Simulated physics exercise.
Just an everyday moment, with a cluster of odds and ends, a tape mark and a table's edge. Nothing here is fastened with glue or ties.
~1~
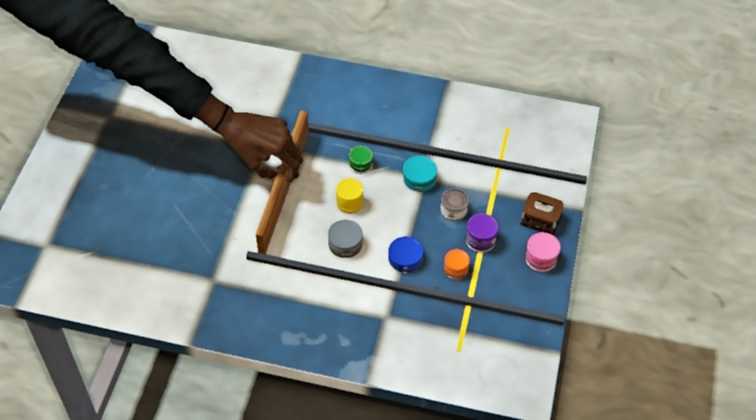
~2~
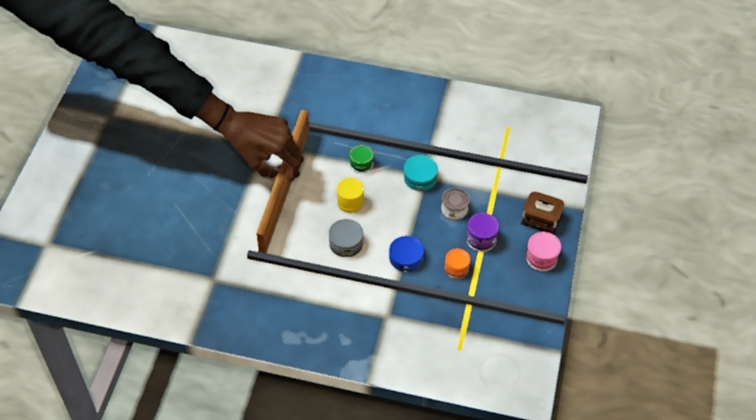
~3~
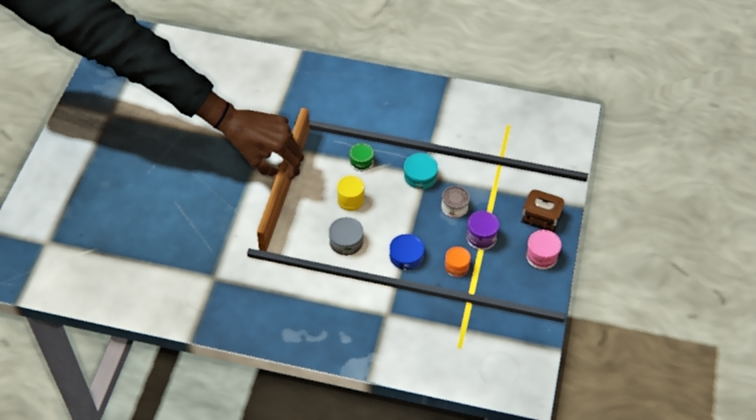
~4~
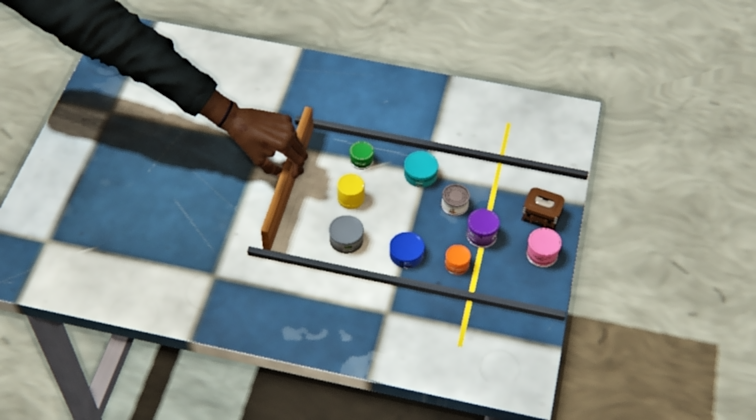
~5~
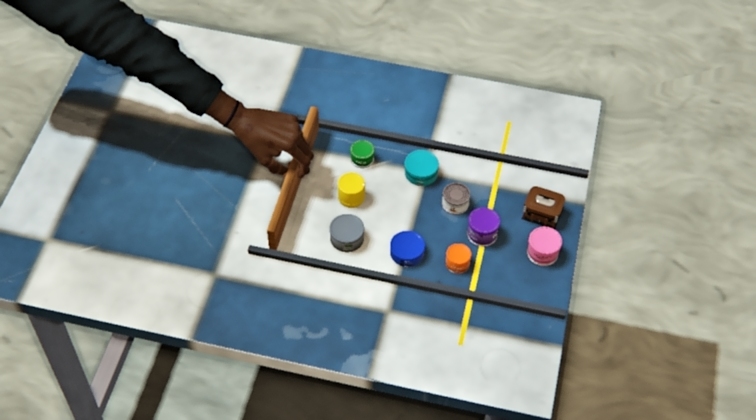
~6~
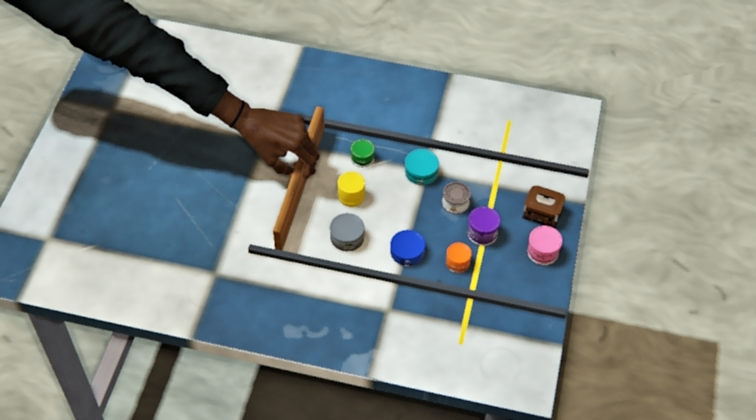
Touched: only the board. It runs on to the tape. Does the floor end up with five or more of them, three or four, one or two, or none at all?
Over the end go not a single one.
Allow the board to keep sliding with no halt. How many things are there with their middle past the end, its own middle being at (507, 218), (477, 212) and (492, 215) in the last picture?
Over the end: 1, 0, 0.
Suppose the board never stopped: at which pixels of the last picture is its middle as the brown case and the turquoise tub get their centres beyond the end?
When the brown case crosses, the middle is near (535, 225); when the turquoise tub crosses, near (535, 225).
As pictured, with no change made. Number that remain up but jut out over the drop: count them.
0, I think.
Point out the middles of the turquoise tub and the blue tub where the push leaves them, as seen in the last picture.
First at (536, 188); second at (528, 278).
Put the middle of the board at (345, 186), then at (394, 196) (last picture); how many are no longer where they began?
Tally: 3; 6.
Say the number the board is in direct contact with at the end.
It touches 4.
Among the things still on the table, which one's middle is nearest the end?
It's the orange tub.
Soon after, none off yet; pink tin at rest near (544, 246); brown case at rest near (544, 206); purple tin at rest near (484, 226).
Then, none off yet; pink tin at rest near (544, 246); brown case at rest near (544, 206); purple tin moving near (492, 230).
At rest, the number that fall off is zero.
